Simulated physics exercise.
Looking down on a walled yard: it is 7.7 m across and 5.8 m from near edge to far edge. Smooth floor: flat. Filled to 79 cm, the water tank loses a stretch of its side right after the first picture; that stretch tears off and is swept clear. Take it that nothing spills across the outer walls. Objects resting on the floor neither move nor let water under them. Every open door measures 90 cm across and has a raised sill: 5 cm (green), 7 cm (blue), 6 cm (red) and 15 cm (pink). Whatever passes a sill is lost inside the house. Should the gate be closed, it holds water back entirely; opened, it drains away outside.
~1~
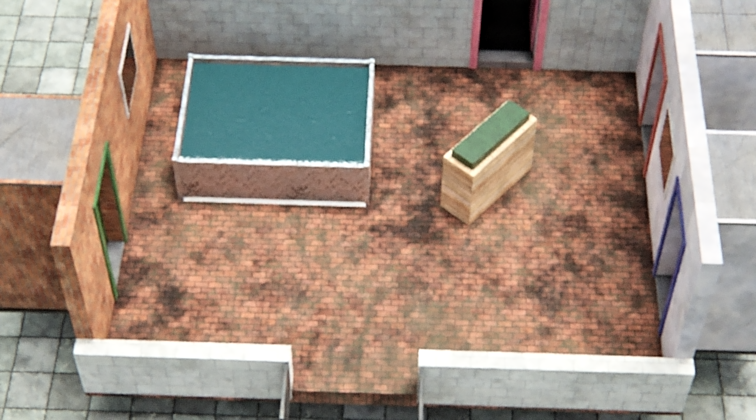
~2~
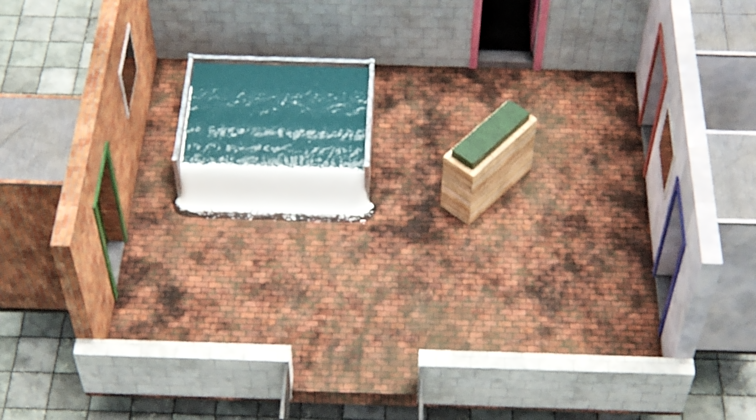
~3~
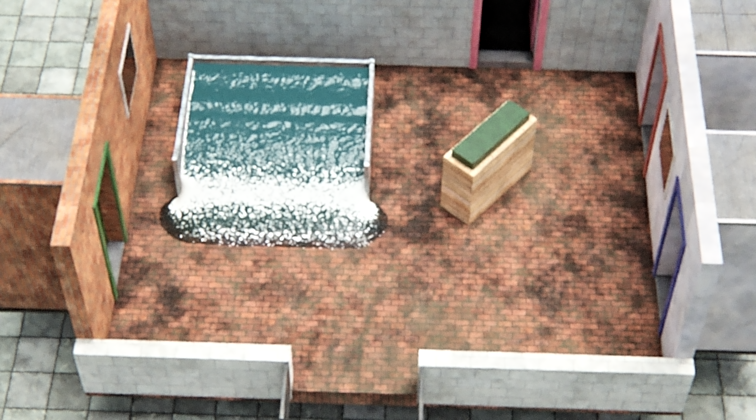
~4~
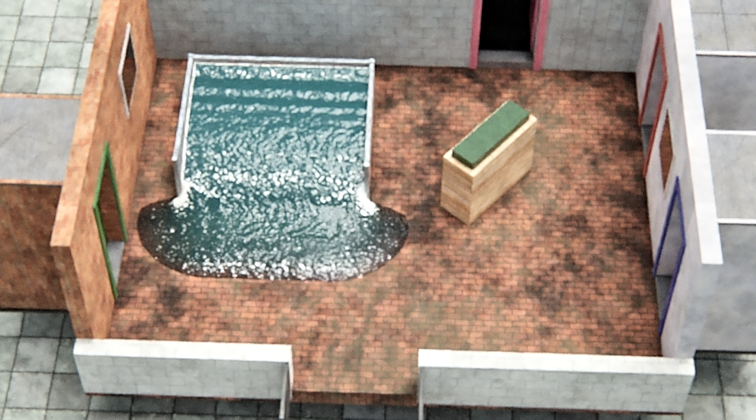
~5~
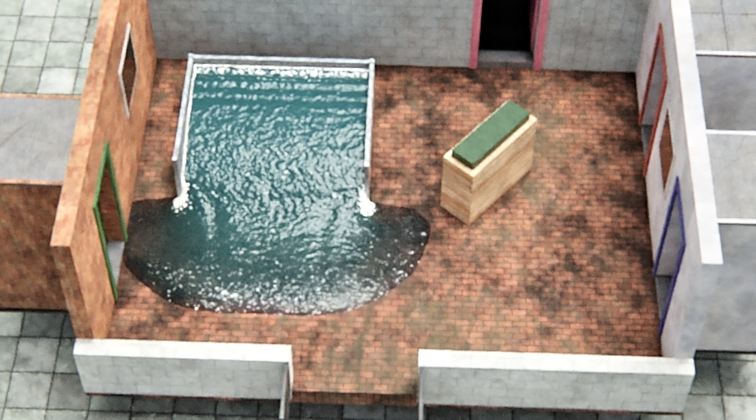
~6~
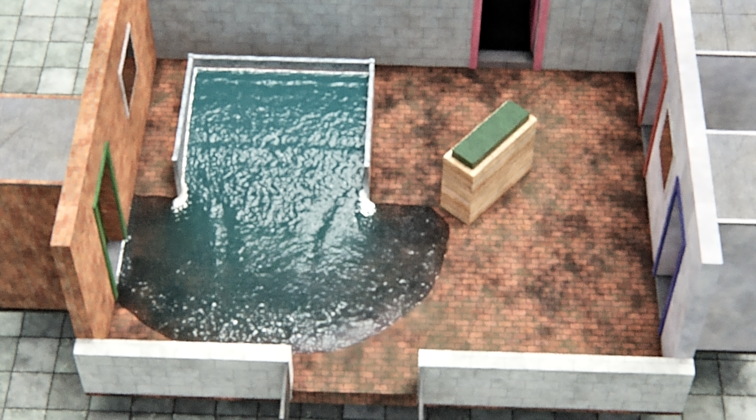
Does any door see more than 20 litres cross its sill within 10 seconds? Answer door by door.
Taking each door, the green door does; the blue door does; the red door does not; the pink door does not.
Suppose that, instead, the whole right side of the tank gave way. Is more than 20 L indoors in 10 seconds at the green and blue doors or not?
Against that limit the green door gives a greater amount and the blue door gives a greater amount.
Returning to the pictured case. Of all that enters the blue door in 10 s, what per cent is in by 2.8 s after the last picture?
Fraction in by then: Around 0 per cent.
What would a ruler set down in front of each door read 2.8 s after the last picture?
Depths in centimetres - green: 19, blue: 7, red: 0, pink: 0.
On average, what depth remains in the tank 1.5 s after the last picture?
The mean depth is around 22 cm.
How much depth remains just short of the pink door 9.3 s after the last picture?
Depth: Approx. 10.5 cm.
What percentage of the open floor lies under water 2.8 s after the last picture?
Covered: Roughly 50 %.
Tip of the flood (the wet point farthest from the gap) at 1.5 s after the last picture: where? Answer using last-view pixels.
Around pixel (593, 385).
Then, 0.7 s after the last picture water covers 40 % of the floor and is deepest (49 cm) near (249, 373); green door 14 cm at the sill, 12 L in, blue door not reached, red door not reached, pink door not reached.
Then, 1.5 s after the last picture water covers 45 % of the floor and is deepest (53 cm) near (117, 369); green door 14 cm at the sill, 49 L in, blue door not reached, red door not reached, pink door not reached.
Then, 2.8 s after the last picture water covers 50 % of the floor and is deepest (27 cm) near (126, 242); green door 19 cm at the sill, 177 L in, blue door 7 cm at the sill, 0 L in, red door not reached, pink door not reached.
Then, 5.3 s after the last picture water covers 80 % of the floor and is deepest (20 cm) near (153, 86); green door 11 cm at the sill, 277 L in, blue door 16 cm at the sill, 35 L in, red door 4 cm at the sill, 0 L in, pink door not reached.
Then, 9.3 s after the last picture water covers 95 % of the floor and is deepest (14 cm) near (635, 118); green door 5 cm at the sill, 301 L in, blue door 8 cm at the sill, 94 L in, red door 5 cm at the sill, 0 L in, pink door 10 cm at the sill, 0 L in.
